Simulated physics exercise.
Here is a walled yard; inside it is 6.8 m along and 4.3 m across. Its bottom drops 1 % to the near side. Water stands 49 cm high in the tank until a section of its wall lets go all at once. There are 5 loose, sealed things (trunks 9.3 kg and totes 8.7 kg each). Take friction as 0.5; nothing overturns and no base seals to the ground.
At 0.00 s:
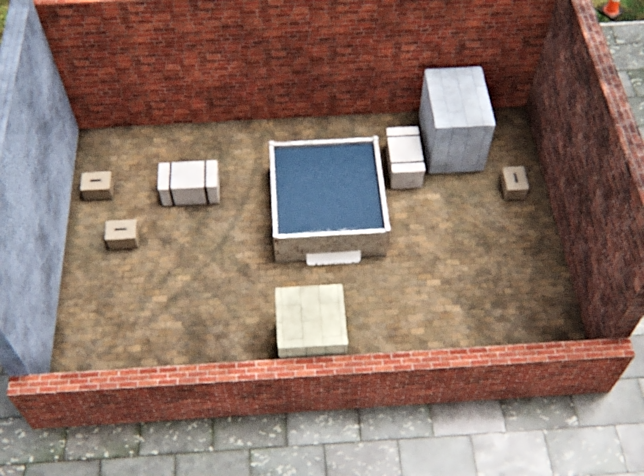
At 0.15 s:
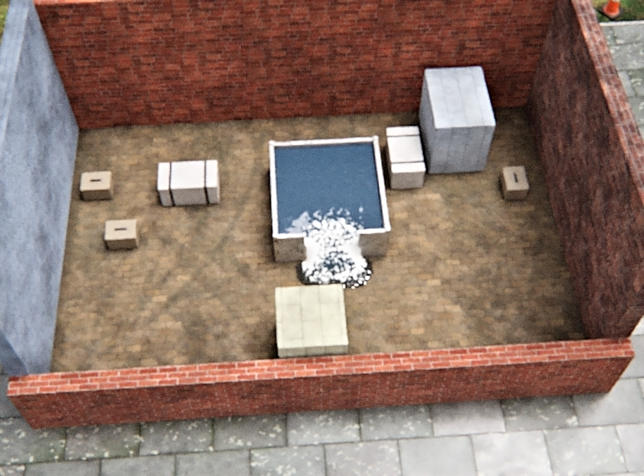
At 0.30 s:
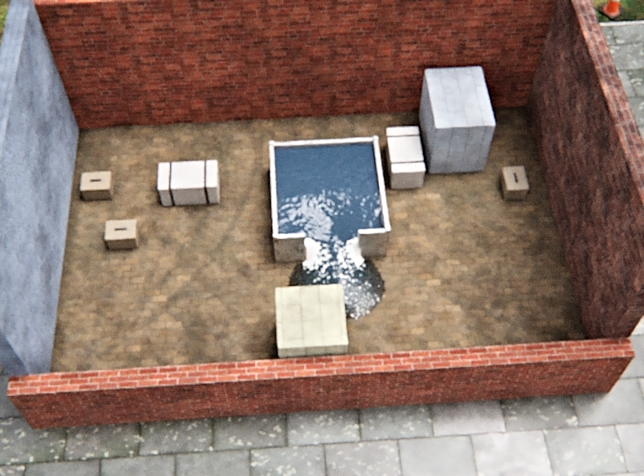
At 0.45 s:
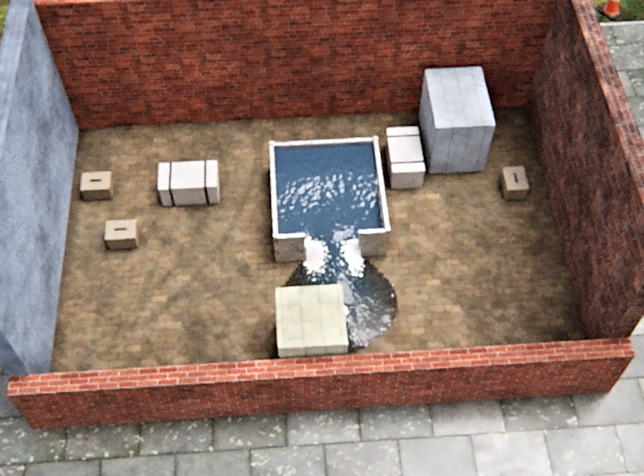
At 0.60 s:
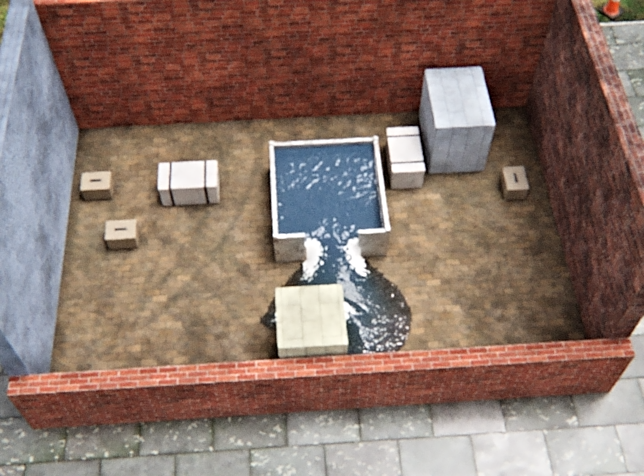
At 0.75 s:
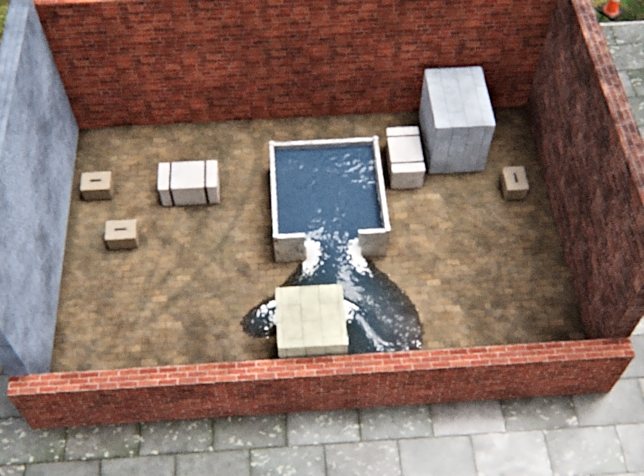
A walled yard with red brick walls, a grey-blue left wall and a brown paved floor is seen from above by a still camera. A white-rimmed tank of blue water sits mid-yard, with pale boxes to either side, a tall grey block behind right, and a cream block in front. Water bursts from the tank's near side, foams, and spreads darkly around the cream block, while the boxes stay still.
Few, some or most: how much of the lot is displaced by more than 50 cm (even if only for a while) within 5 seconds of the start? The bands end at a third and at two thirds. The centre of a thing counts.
It is less than a third.
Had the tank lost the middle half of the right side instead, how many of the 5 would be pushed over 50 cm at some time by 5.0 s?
In that case 2 of them.
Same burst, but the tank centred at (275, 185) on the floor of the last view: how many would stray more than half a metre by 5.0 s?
Then 0.
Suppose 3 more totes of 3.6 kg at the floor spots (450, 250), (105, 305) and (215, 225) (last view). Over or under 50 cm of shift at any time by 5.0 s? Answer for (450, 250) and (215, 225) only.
In turn: Less, less.
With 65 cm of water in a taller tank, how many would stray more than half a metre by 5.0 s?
In that case 1 of them.
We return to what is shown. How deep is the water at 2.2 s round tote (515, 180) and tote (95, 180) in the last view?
About 0 and 0 cm.
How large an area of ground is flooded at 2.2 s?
Some 13 m2.
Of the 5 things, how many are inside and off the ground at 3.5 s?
At that moment 0.
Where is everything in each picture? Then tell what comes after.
The first picture shows a trunk at (188, 175), on the bottom; a tote at (121, 229), on the bottom; 2.2 m2 under water; 0 of 5 have shifted.
The second picture shows a trunk at (188, 175), on the bottom; a tote at (121, 229) rests on the ground; water covers 2.6 m2; 0 of 5 have shifted.
The third picture shows a trunk at (188, 175) rests on the ground; a tote at (121, 229), on the bottom; water covers 3.1 m2; 0 of 5 have shifted.
The fourth picture shows a trunk at (188, 175) rests on the ground; a tote at (121, 229), on the bottom; 3.6 m2 under water; 0 of 5 have shifted.
The fifth picture shows a trunk at (188, 175), on the bottom; a tote at (121, 229) rests on the ground; water covers 4.0 m2; 0 of 5 have shifted.
The sixth picture shows a trunk at (188, 175), on the bottom; a tote at (121, 229), on the bottom; 4.4 m2 under water; 0 of 5 have shifted.
After 1.1 s 0 of 5 are over 50 cm from their spots; 0 afloat.
After 2.2 s 0 of 5 are over 50 cm from their spots; 0 afloat.
After 3.5 s 0 of 5 are over 50 cm from their spots; 0 afloat.
After 5.0 s 0 of 5 are over 50 cm from their spots, and 0 have been at some point; 0 afloat.
